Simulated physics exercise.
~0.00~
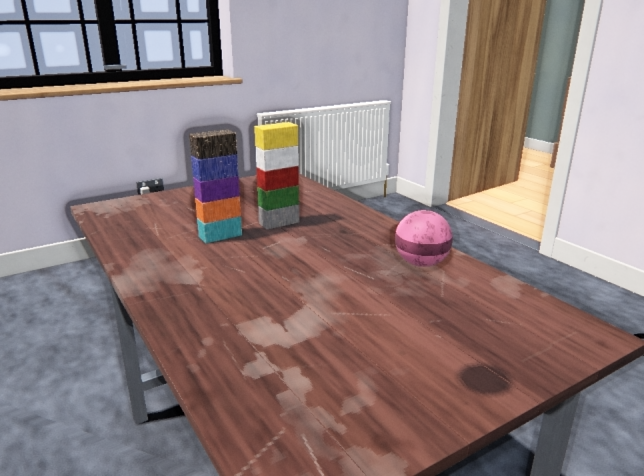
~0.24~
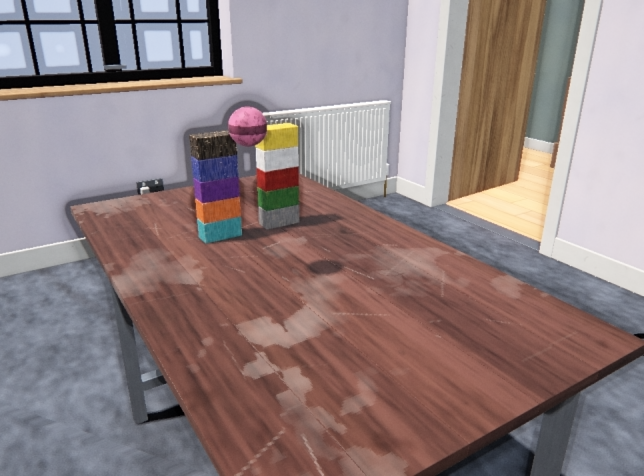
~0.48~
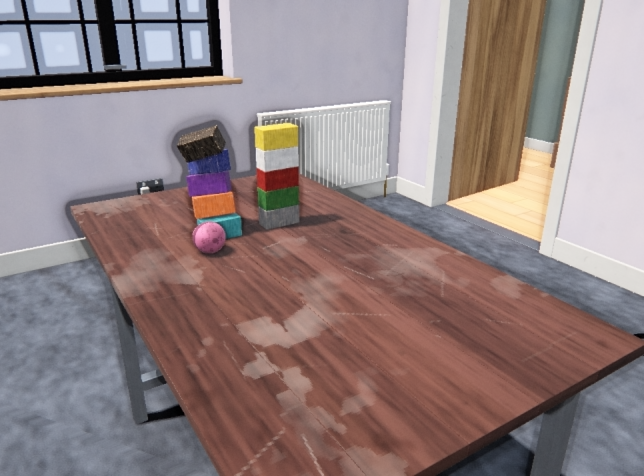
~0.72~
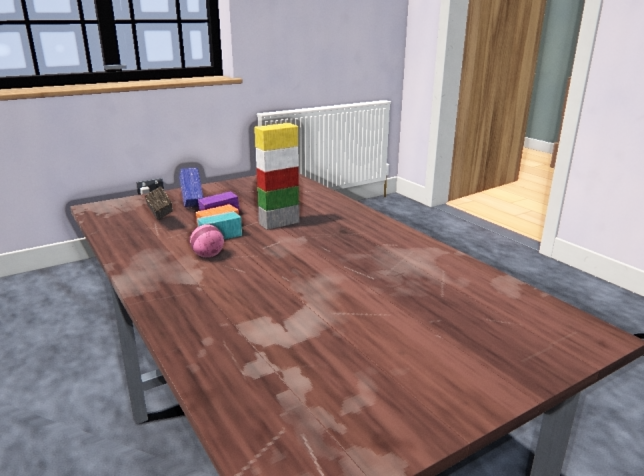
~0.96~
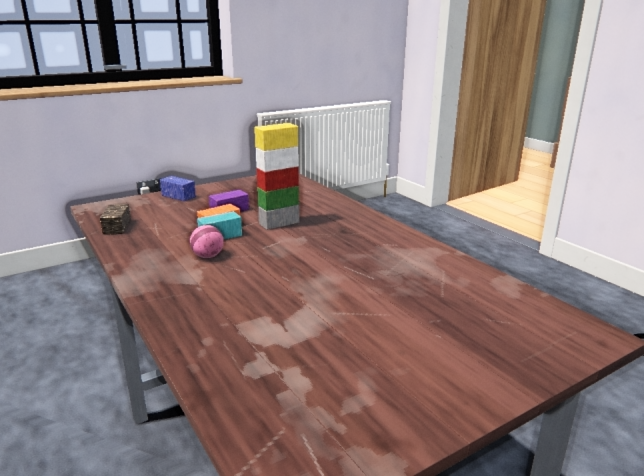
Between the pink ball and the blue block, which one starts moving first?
The pink ball moves first, travelling left towards the towers while the blue block is still in place in its stack. The blue block only shifts afterwards, as the left tower begins to lean.
